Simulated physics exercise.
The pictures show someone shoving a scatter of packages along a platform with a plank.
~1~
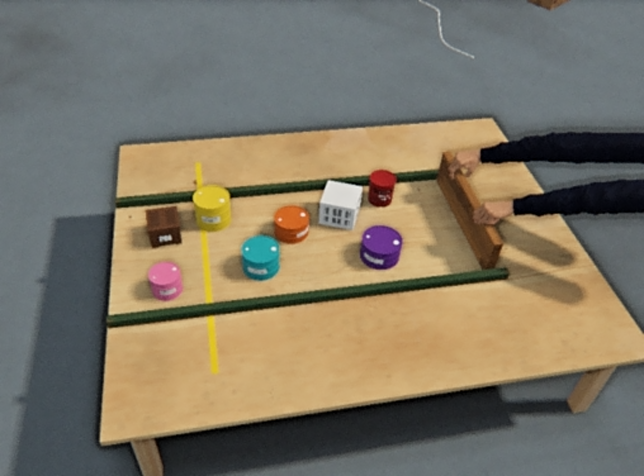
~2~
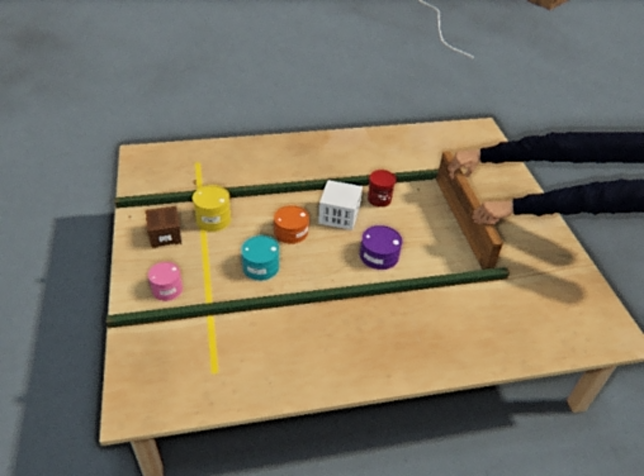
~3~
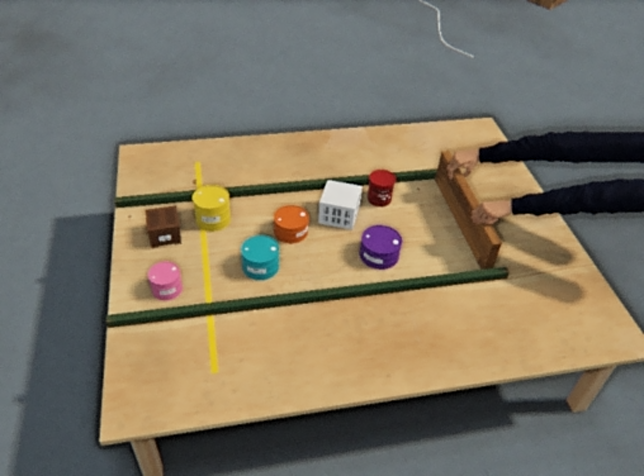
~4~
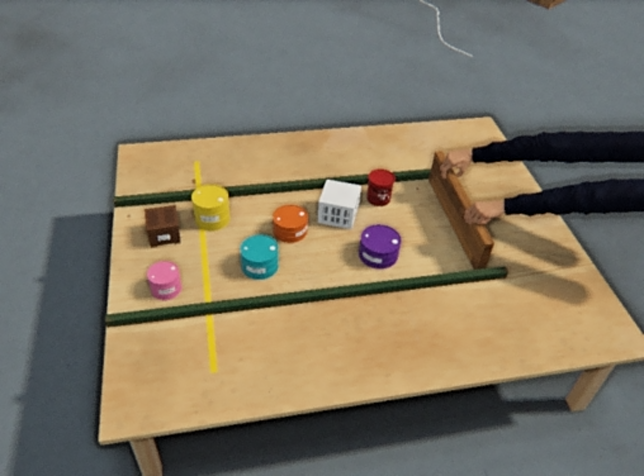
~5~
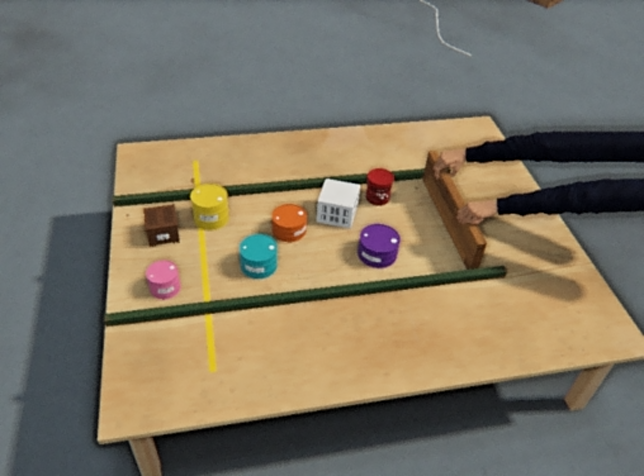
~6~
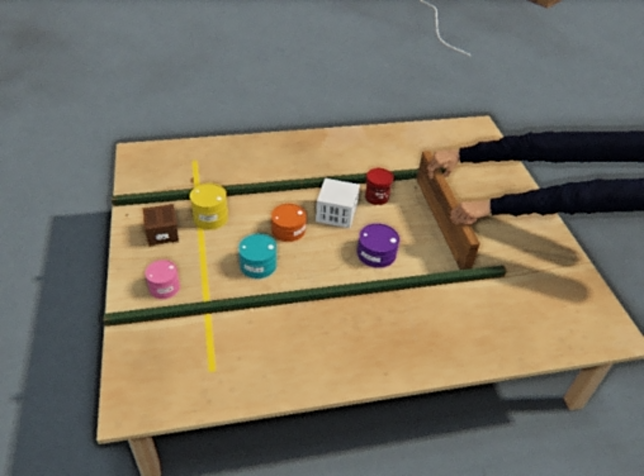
On a wooden platform, two hands held a plank behind a scatter of colourful canisters and boxes, then slid it slightly to the left, while the packages stayed almost exactly where they were.
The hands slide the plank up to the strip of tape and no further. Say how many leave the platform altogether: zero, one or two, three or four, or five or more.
As it turns out, the number that fall off is zero.
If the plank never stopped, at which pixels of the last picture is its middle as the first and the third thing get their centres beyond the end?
First at (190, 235), next at (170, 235).
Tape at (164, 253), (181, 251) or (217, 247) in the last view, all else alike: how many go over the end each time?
Down on the ground: 3, 1 and 0.
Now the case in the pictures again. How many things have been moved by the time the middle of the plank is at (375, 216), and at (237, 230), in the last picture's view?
At the one place 2, at the other 8.
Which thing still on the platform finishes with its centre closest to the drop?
That is the brown tote.
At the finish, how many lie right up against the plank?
The number is 3.
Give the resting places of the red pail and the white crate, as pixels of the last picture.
Near (184, 199) and (181, 223).
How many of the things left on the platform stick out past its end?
It comes to 1.
A little later, none off yet; brown tote at rest near (161, 225); pink canister at rest near (163, 280); yellow canister at rest near (210, 207).
When it is over, the number that fall off is zero.
